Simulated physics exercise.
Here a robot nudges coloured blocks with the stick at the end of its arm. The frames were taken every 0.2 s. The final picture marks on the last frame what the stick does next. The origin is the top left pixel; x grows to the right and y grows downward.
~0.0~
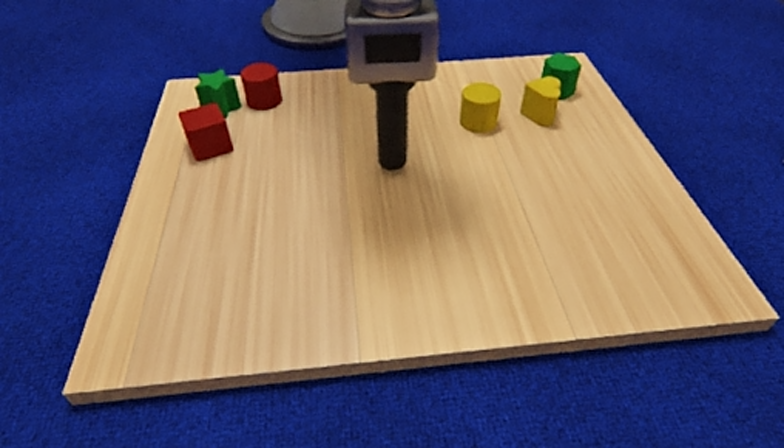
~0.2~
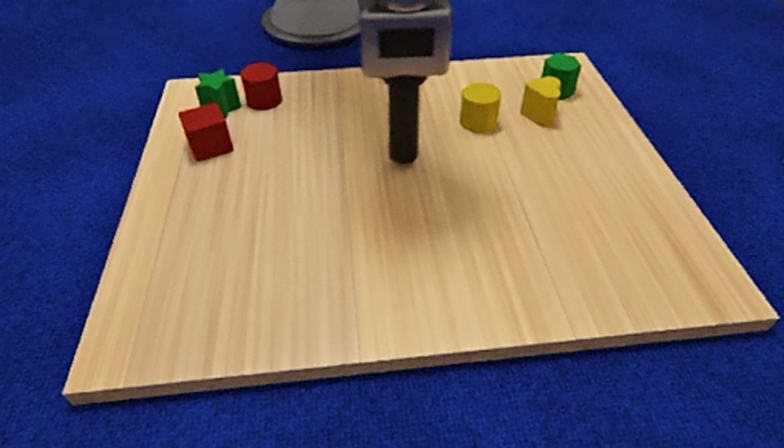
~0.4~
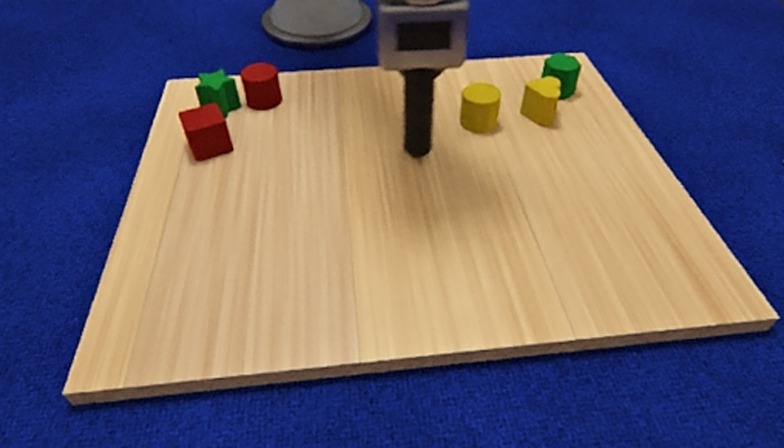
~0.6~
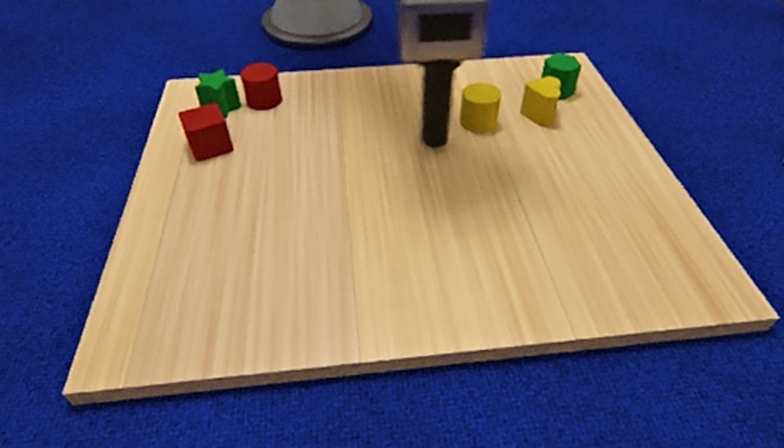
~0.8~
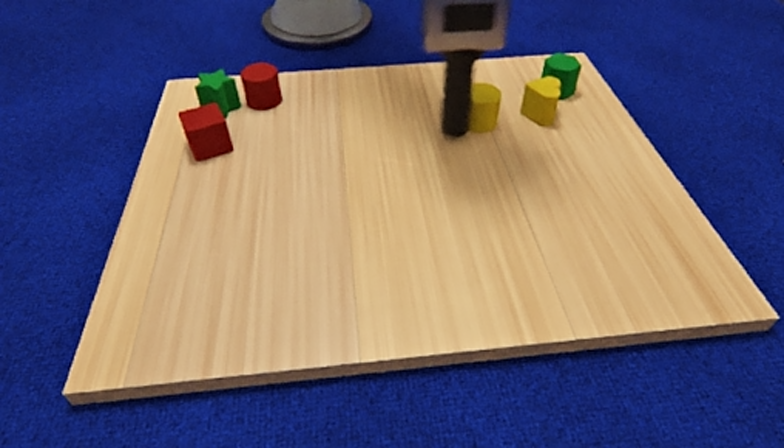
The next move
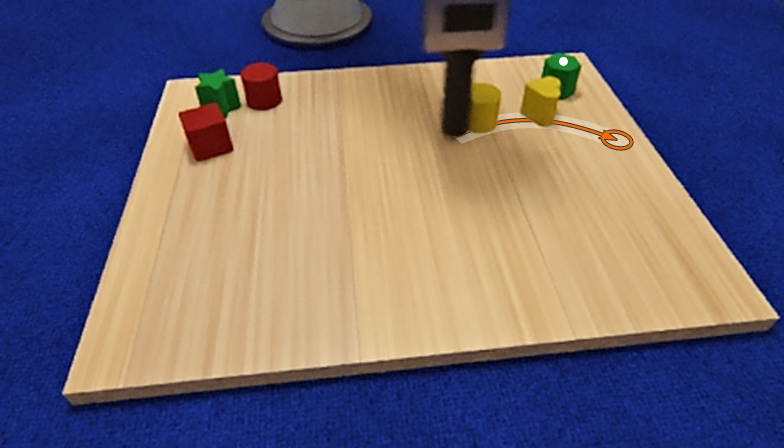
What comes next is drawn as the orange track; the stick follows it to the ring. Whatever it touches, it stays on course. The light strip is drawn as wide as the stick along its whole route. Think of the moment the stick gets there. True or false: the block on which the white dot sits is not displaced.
True - the claim holds.
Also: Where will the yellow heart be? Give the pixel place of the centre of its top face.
For the centre of its top, I'd go with (586, 82).
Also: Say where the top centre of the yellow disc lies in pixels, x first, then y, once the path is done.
In the picture, that point is around (516, 73).
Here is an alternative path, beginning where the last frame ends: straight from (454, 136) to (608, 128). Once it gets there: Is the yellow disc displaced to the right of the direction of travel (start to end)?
The answer is no.
Drawn move, from (454, 136) through (503, 122) and (560, 123) to (617, 140); the dot is on the green hexagon.
What follows on the original path. One third of the way, stick at (505, 116); yellow disc at (512, 75).
Two thirds of the way, stick at (561, 117); yellow disc at (516, 73); yellow heart at (583, 82), turned 15° anticlockwise.
At the end, stick at (619, 134); yellow disc at (516, 73); yellow heart at (586, 82), turned 25° anticlockwise; green hexagon still.
